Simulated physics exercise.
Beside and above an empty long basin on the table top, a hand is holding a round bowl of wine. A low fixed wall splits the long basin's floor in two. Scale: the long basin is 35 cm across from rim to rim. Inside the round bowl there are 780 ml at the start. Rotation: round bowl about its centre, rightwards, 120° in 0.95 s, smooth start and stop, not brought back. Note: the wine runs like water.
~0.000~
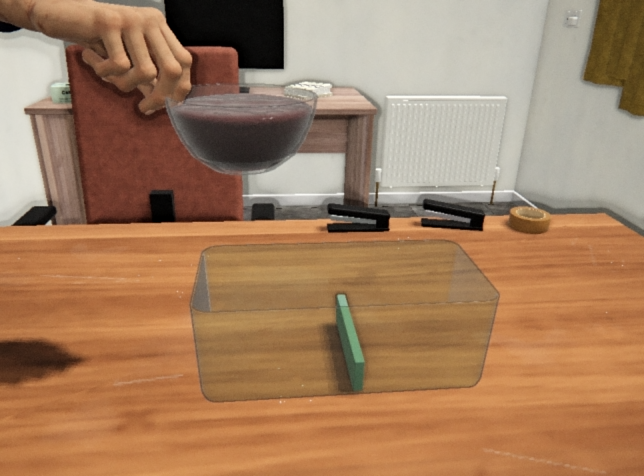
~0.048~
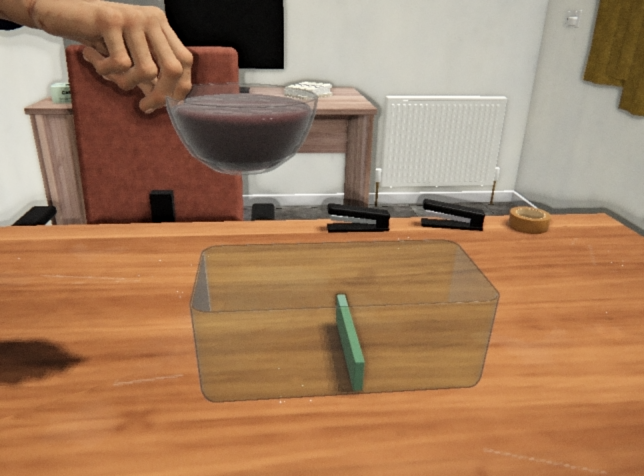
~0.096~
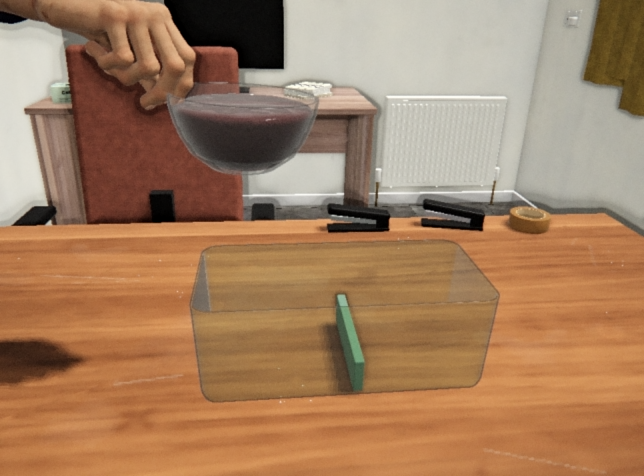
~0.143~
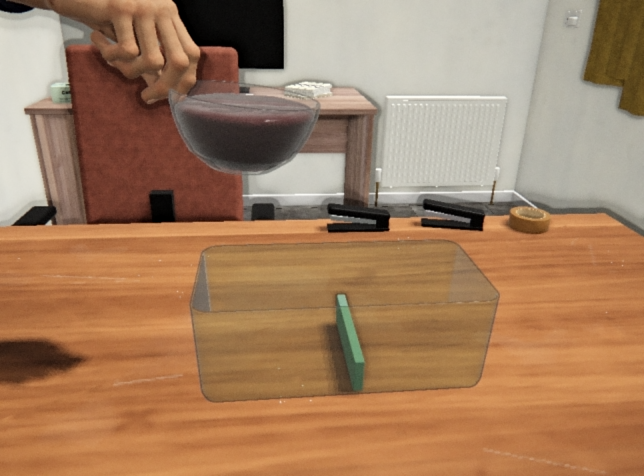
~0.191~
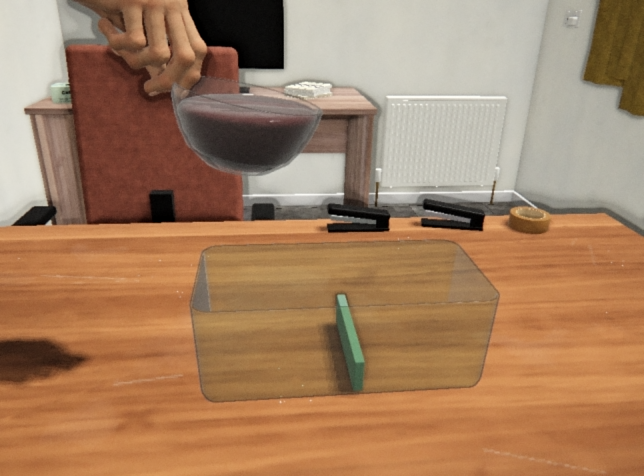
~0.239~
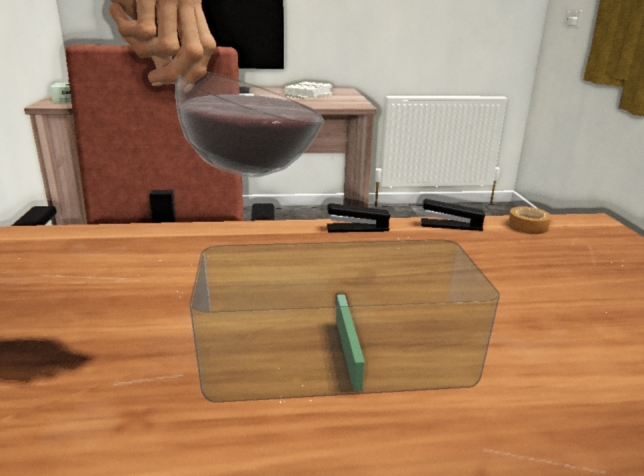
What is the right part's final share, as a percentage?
About 69 per cent.
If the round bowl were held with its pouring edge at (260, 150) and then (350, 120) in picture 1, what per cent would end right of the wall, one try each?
The first try gives around 5 percent, the second around 85 percent.
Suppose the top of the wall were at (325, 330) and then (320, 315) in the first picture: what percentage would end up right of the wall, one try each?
80 % and 90 %.
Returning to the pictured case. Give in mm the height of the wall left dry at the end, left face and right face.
Close to 36 mm left and close to 20 mm right.
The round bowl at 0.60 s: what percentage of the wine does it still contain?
Close to 24 in a hundred.
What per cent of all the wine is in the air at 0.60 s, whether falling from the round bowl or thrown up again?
46 per cent.
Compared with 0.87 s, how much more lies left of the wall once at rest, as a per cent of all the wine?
That amounts to roughly 2 per cent of the whole.
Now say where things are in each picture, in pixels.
The first frame shows tilt 0°; pouring edge (316, 97); surface from (172, 105) to (312, 105); the long basin's rim runs from (197, 277) to (476, 268); the wall's top is at (349, 326).
The second frame shows tilt 1°; pouring edge (316, 98); surface from (173, 104) to (312, 106).
The third frame shows tilt 3°; pouring edge (317, 101); surface from (174, 103) to (313, 107).
The fourth frame shows tilt 7°; pouring edge (319, 105); surface from (176, 102) to (314, 109).
The fifth frame shows tilt 12°; pouring edge (320, 112); surface from (179, 102) to (317, 110).
The sixth frame shows tilt 18°; pouring edge (322, 120); surface from (182, 103) to (322, 113); 1 per cent is over the edge.
By 0.60 s the tilt is 84° and 24 per cent is still to pour, 2 is left of the wall and 28 right of it.
By 0.87 s the tilt is 118° and 0 per cent is still to pour, 28 is left of the wall and 69 right of it.
By 1.15 s the tilt is 120° and 0 per cent is still to pour, 30 is left of the wall and 69 right of it.
By 1.45 s the tilt is 120° and 0 per cent is still to pour, 30 is left of the wall and 69 right of it.
At rest 30 per cent lies left of the wall, 69 right of it and 1 outside.
